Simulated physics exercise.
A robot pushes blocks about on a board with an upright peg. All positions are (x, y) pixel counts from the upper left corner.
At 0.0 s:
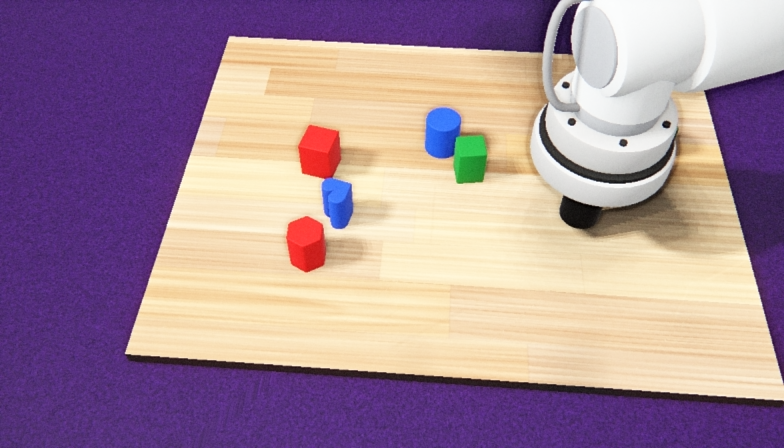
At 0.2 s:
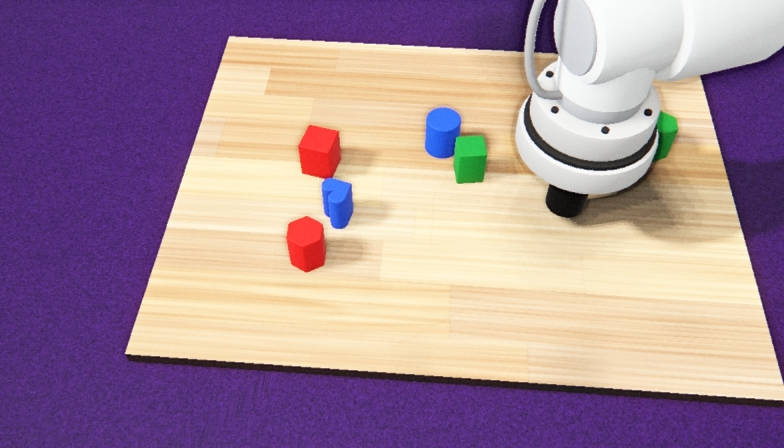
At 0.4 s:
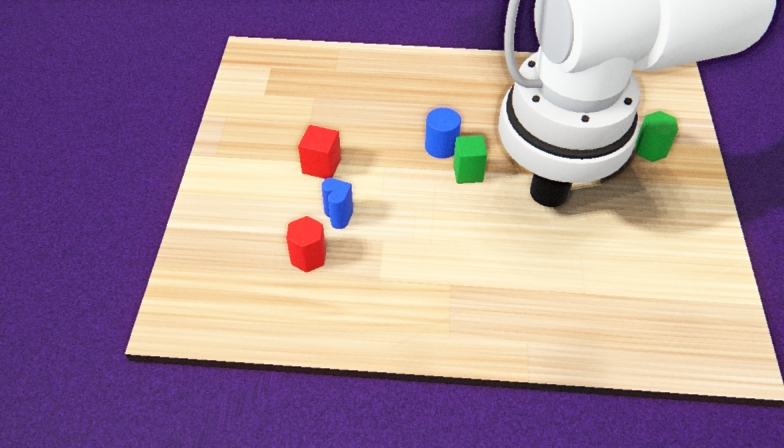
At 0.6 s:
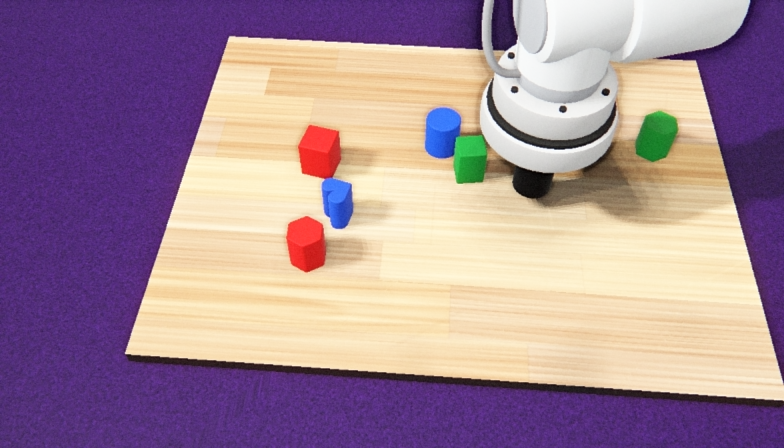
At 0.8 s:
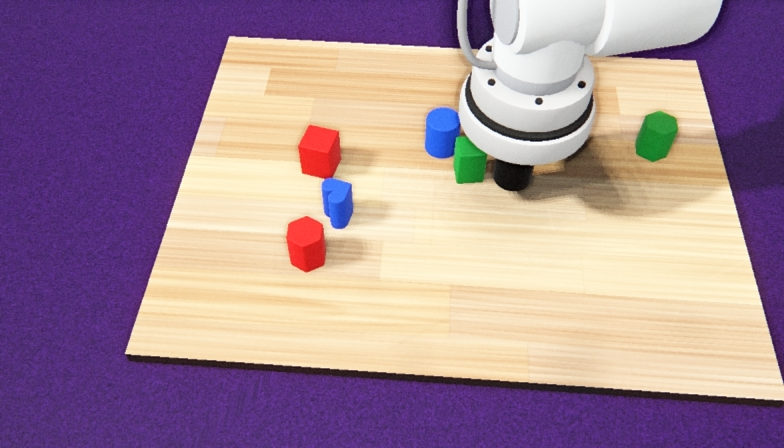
The clip shows a white robot arm with a black peg moving steadily left and slightly away across a wooden board, uncovering a green block on the right, while the red, blue and green blocks stay still.
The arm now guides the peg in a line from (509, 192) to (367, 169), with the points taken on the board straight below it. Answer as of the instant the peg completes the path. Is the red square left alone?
The answer is yes.
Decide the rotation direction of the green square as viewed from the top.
From overhead, the rotation is clockwise.
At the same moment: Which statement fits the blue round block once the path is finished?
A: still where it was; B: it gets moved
Option B.
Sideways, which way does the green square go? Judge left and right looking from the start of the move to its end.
Well, taking the path from its start to its end as straight ahead, the green square moves to the right.
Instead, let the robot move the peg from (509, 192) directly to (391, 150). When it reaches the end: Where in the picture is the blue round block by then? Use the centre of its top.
Its top centre is at about (429, 107).
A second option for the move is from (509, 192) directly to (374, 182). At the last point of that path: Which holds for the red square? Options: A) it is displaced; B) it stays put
B.
What follows on the original path. One third of the way, peg at (463, 170); blue round block at (437, 110); green square at (441, 136), turned 35° clockwise.
Two thirds of the way, peg at (414, 163); blue round block at (434, 107); green square at (409, 125), turned 90° clockwise.
At the end, peg at (366, 155); red square in place; blue round block at (434, 107); green square at (407, 123), turned 105° clockwise.
